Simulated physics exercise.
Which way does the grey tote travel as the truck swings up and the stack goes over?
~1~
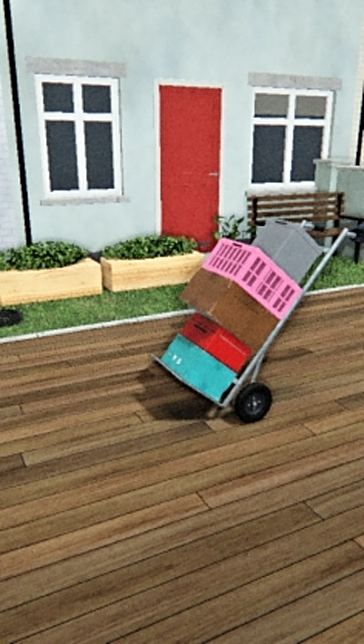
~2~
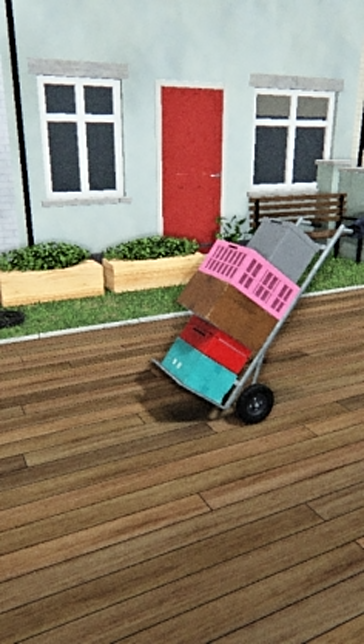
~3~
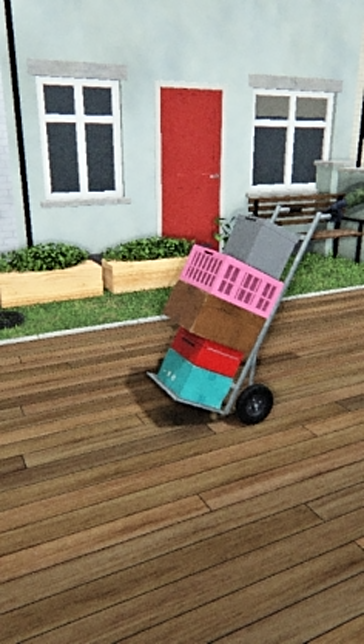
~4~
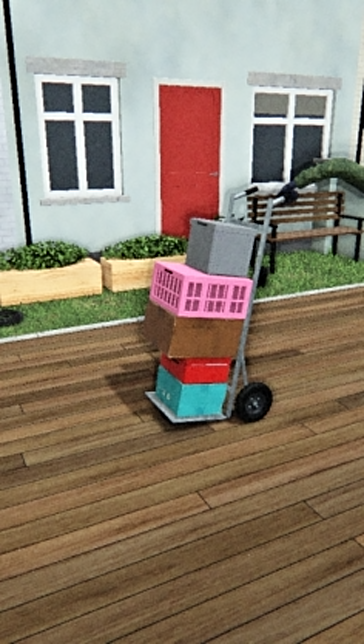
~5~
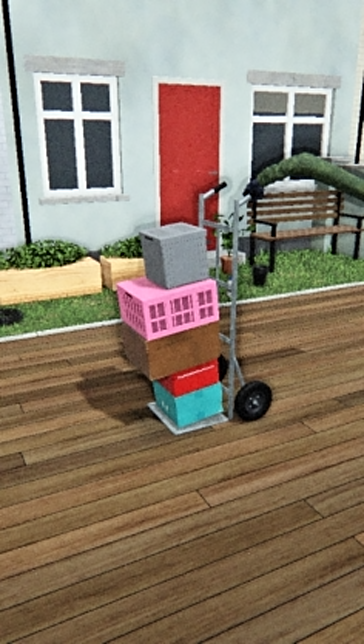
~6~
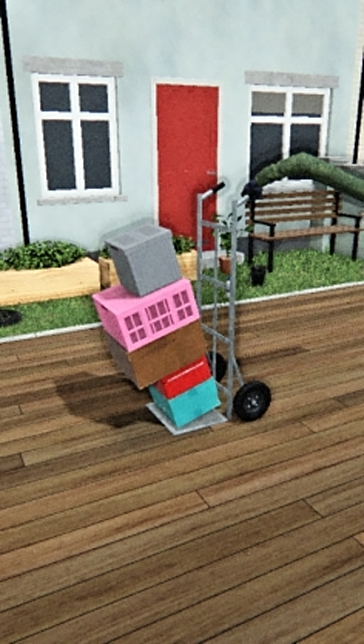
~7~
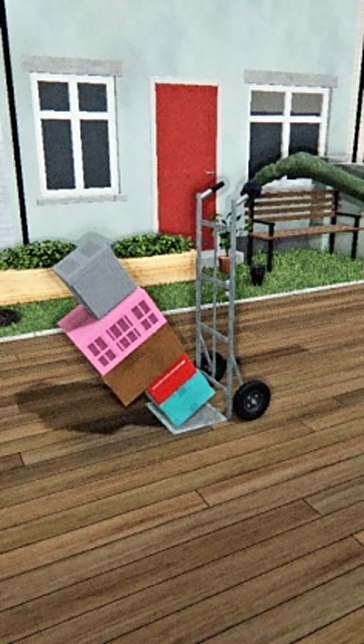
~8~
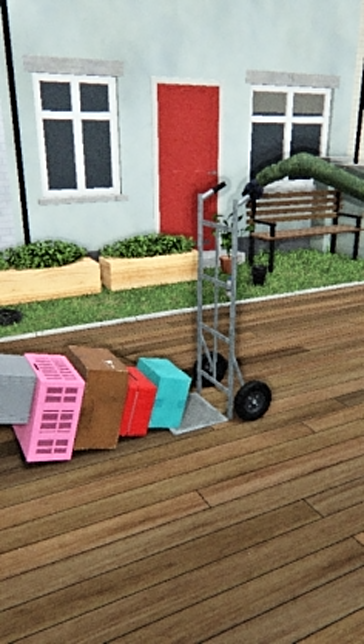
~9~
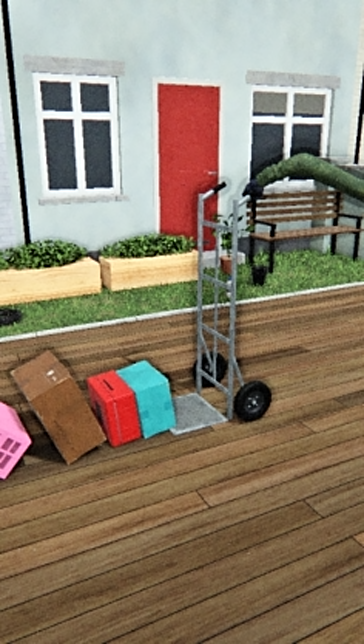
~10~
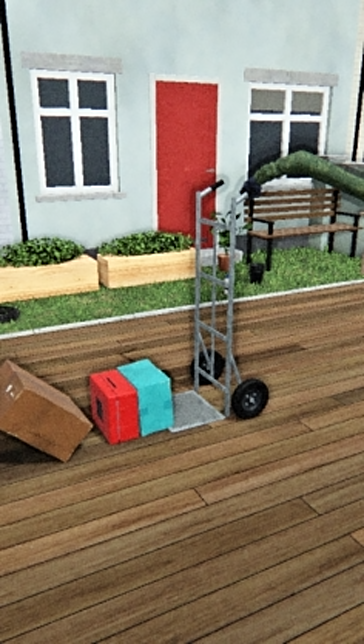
The grey tote moves to the left, falling with the stack until it passes out of view on that side.
